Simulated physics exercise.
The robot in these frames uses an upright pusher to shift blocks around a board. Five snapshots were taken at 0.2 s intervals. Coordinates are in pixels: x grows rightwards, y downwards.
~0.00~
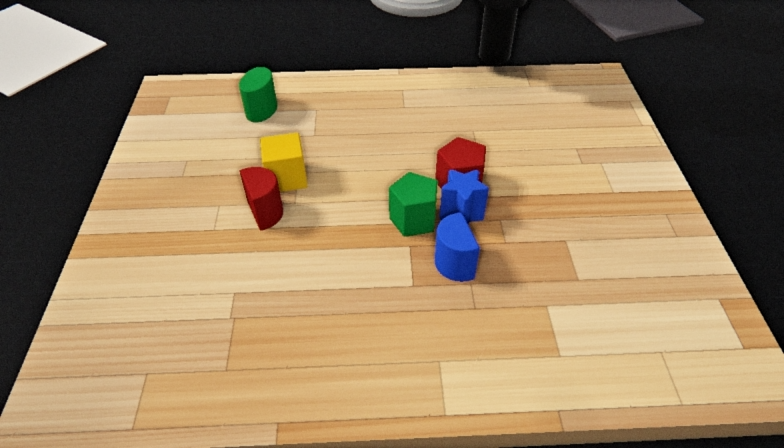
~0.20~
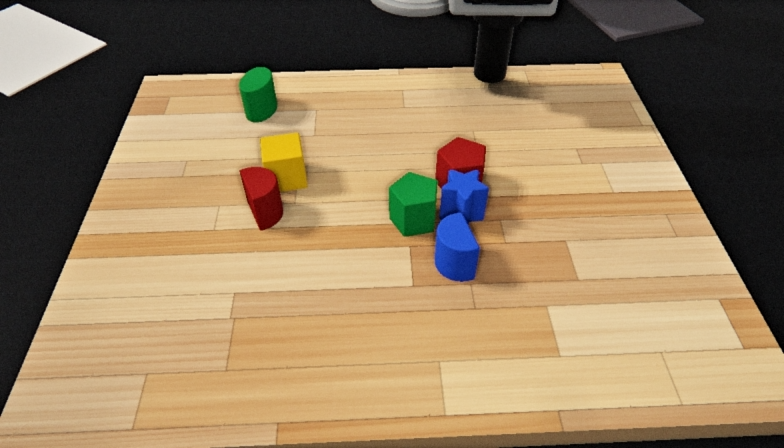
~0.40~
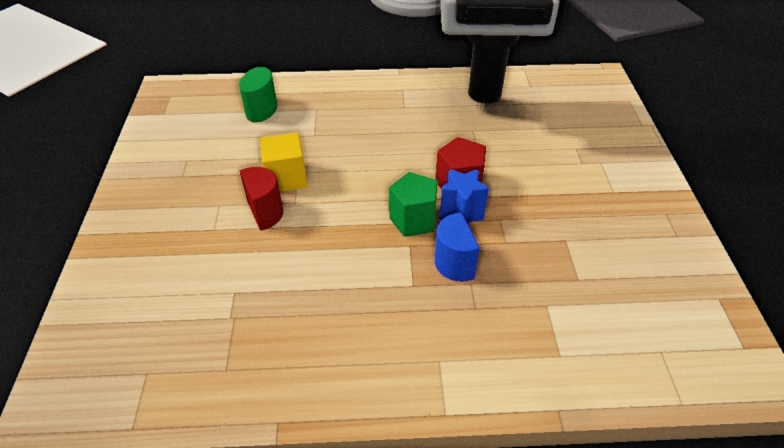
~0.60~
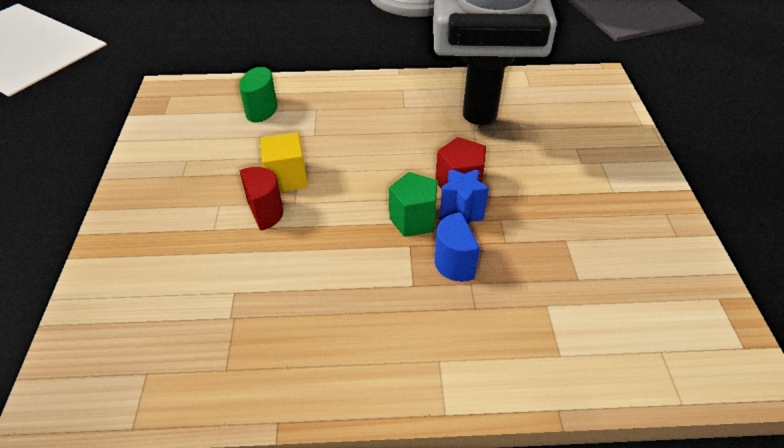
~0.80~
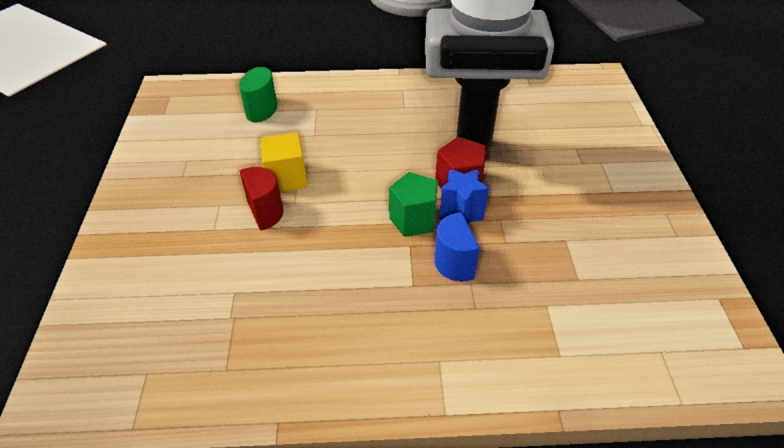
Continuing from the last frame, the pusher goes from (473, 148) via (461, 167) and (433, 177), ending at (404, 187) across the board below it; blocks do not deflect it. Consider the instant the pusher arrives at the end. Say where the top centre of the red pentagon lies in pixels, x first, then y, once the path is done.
Around (438, 177).
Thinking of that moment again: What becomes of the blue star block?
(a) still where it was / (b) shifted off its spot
(b)
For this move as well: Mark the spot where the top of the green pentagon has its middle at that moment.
The centre of its top face lies at (404, 202).
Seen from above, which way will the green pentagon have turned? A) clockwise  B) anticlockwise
Choice A: Clockwise.
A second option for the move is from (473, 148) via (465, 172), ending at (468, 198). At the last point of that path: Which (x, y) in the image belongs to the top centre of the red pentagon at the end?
(462, 196)
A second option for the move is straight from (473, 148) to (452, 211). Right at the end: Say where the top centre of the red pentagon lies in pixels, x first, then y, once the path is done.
At (452, 211).
What follows on the original path. One third of the way, pusher at (462, 155); red pentagon at (458, 161); blue star block at (465, 190), turned 15° anticlockwise.
Two thirds of the way, pusher at (433, 166); green pentagon at (407, 198), turned 20° clockwise; blue half-round block at (458, 235); red pentagon at (442, 174), turned 45° anticlockwise; blue star block at (469, 200), turned 40° anticlockwise.
At the end, pusher at (404, 176); green pentagon at (404, 202), turned 25° clockwise; blue half-round block at (459, 236); red pentagon at (438, 177), turned 55° anticlockwise; blue star block at (469, 201), turned 40° anticlockwise.
